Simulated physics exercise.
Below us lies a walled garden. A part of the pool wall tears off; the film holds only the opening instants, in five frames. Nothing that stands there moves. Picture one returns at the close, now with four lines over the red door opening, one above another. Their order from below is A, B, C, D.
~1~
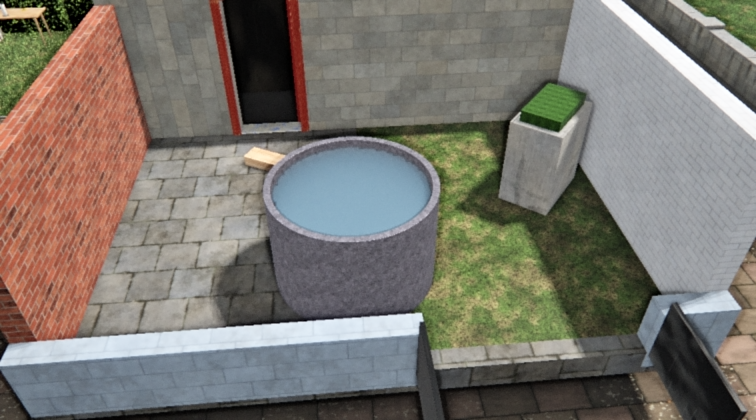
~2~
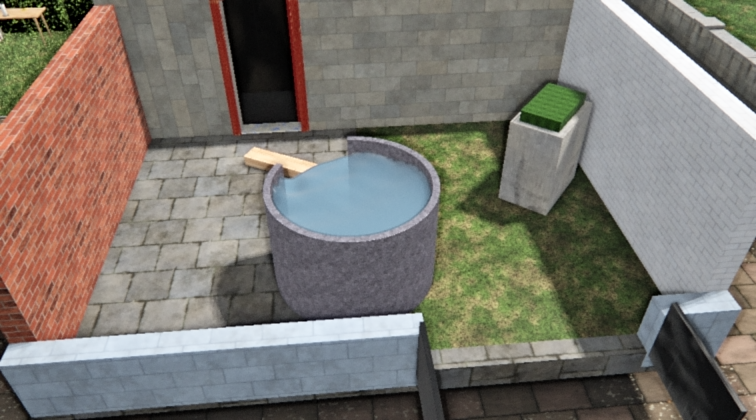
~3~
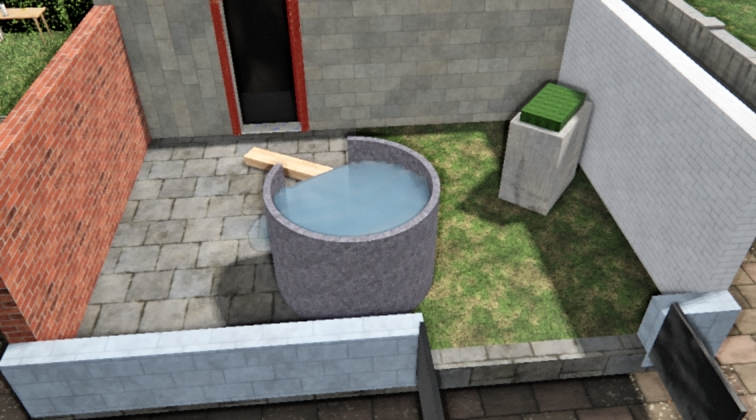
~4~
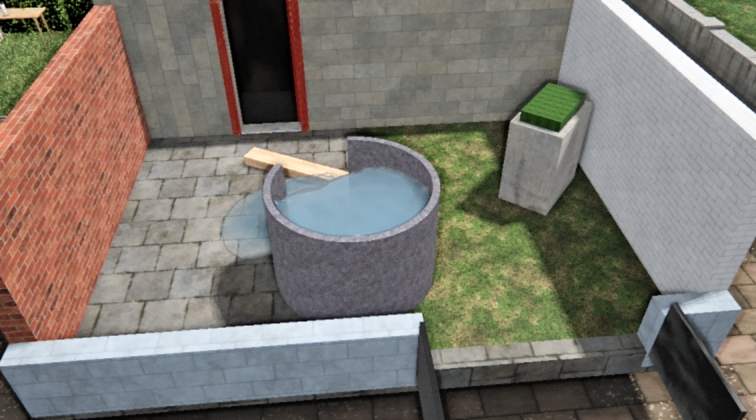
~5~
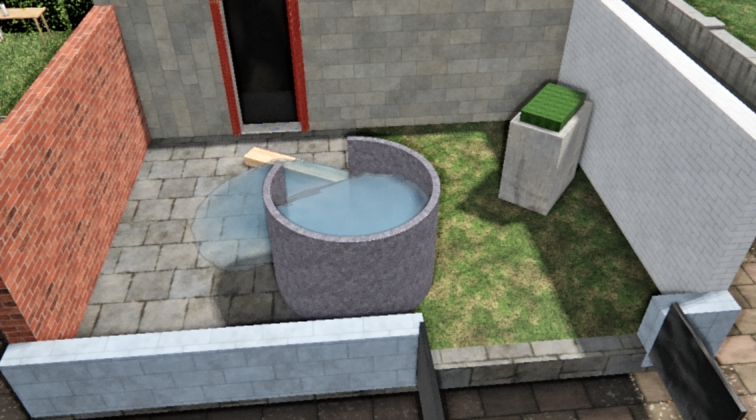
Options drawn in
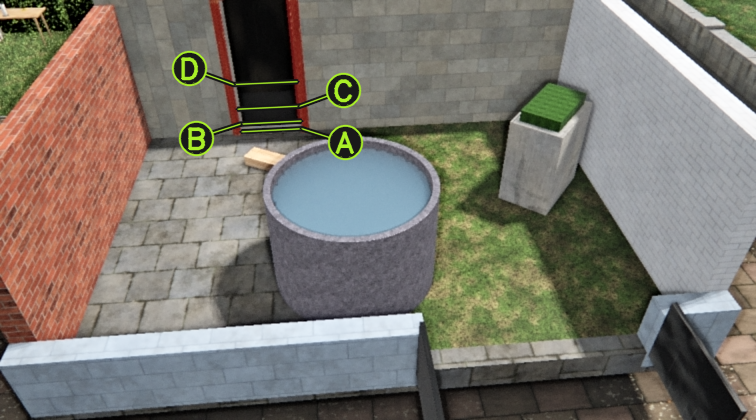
In a walled garden, a gap opens at the back of a round stone pool and water spreads leftward across the paving.
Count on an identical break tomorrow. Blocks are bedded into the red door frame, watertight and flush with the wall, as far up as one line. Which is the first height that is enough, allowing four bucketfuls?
Go for C.
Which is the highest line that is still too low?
The answer is B.
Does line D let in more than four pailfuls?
No, not at all.
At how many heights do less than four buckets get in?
Two of them.
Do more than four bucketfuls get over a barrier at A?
Yes.
In lime, A at (271, 130); B at (270, 122); C at (268, 107); D at (265, 83); from the bottom up A, B, C, D.
If A is chosen, dozens of bucketfuls pour in.
If B is chosen, about 14 bucketfuls get in.
If C is chosen, nothing gets over.
If D is chosen, nothing gets over.
